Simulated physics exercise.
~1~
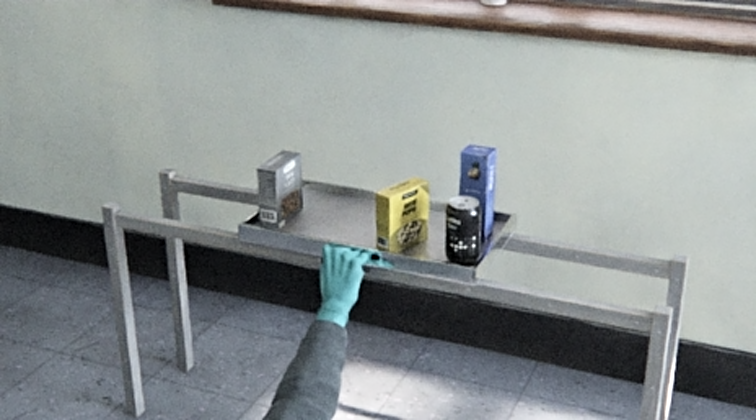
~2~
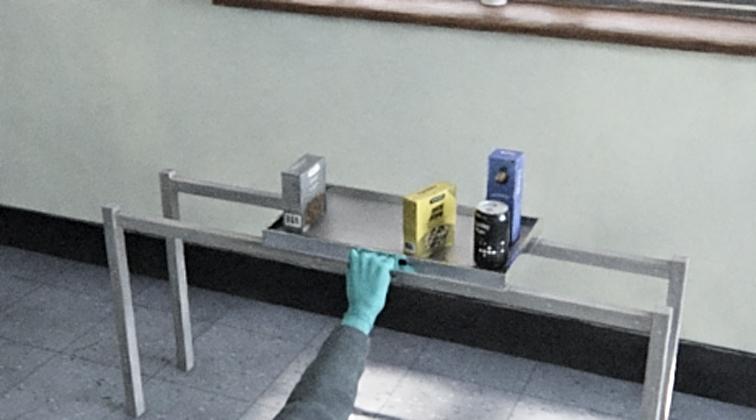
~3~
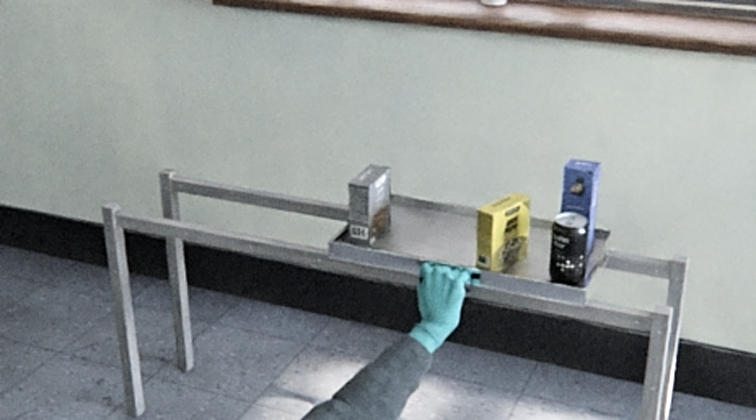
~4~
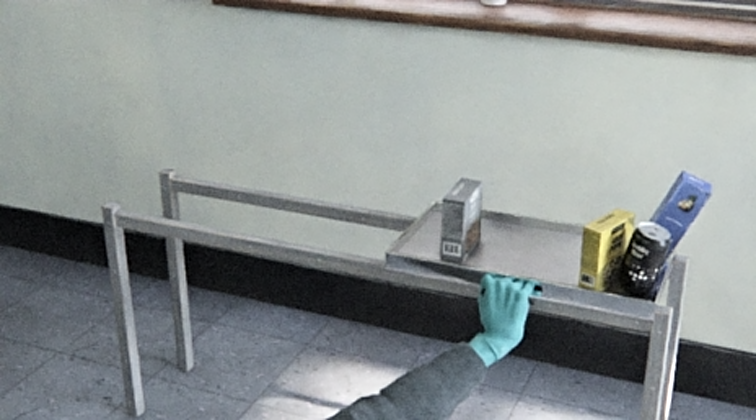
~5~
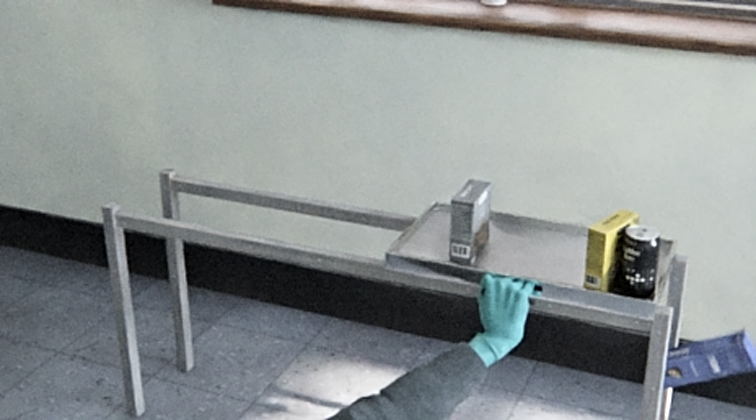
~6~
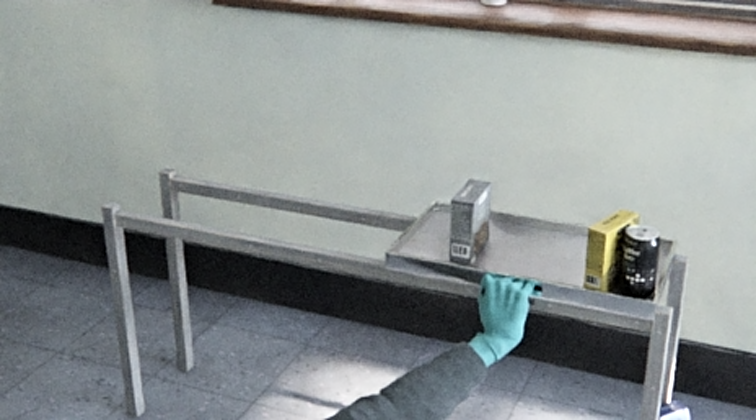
A blue carton tips off a tray that a gloved hand slides right along rails.
